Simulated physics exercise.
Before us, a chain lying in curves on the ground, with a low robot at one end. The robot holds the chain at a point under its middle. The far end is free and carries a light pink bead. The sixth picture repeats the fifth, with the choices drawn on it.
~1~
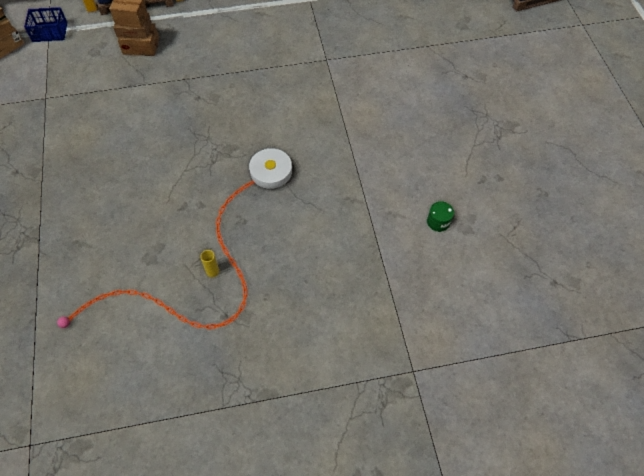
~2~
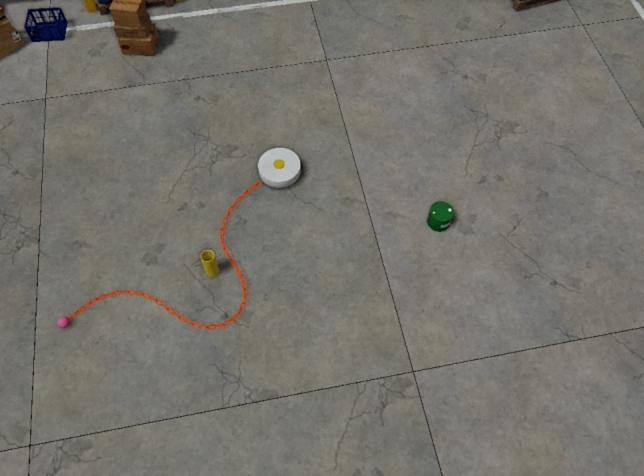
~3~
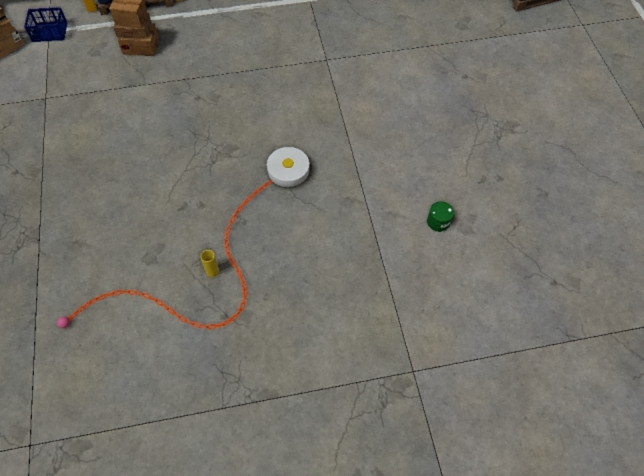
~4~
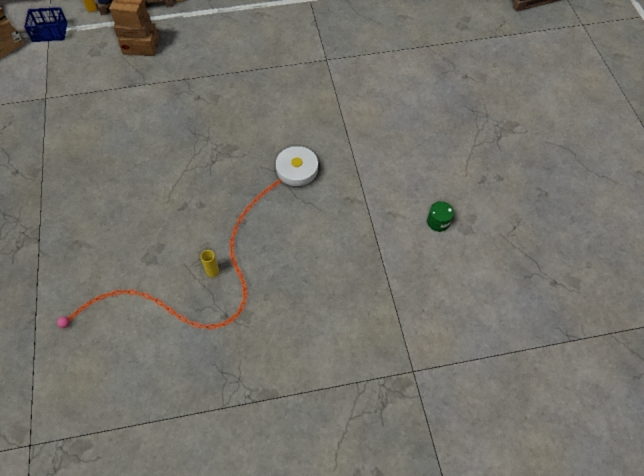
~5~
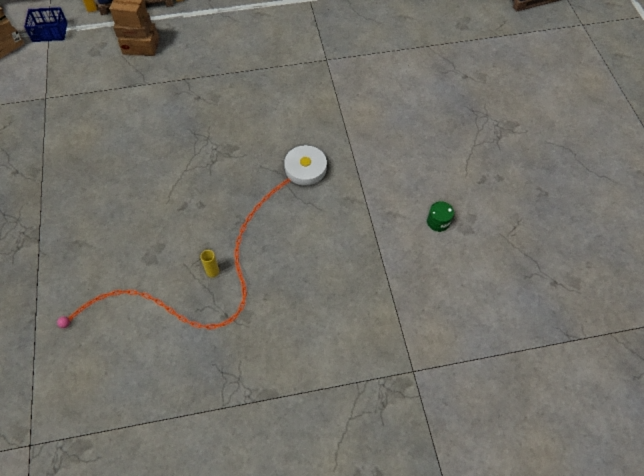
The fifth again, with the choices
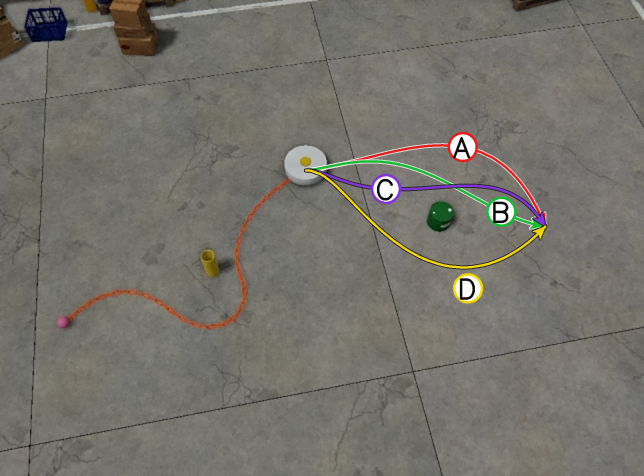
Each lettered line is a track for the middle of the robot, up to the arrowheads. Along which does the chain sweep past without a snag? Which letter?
Everything stays clear on D.
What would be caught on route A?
It meets the yellow post.
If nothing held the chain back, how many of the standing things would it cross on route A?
It sweeps one.
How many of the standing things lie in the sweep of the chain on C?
It sweeps two.
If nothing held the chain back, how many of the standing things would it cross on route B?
It sweeps two.
On the marked copy, A from (306, 171) via (443, 145) to (545, 226); B from (306, 171) via (426, 173) to (544, 226); C from (306, 171) via (428, 188) to (545, 226); D from (306, 171) via (418, 256) to (545, 226).
Following D. Soon after the start, robot (384, 228), middle of the chain (236, 309), free end (64, 322).
Later, robot (487, 261), middle of the chain (290, 285), free end (92, 307).
In the end, robot (548, 222), middle of the chain (367, 273), free end (174, 296); nothing has been touched.
As for the rest, A meets the yellow post; B meets the green pot and yellow post; C meets the green pot and yellow post.
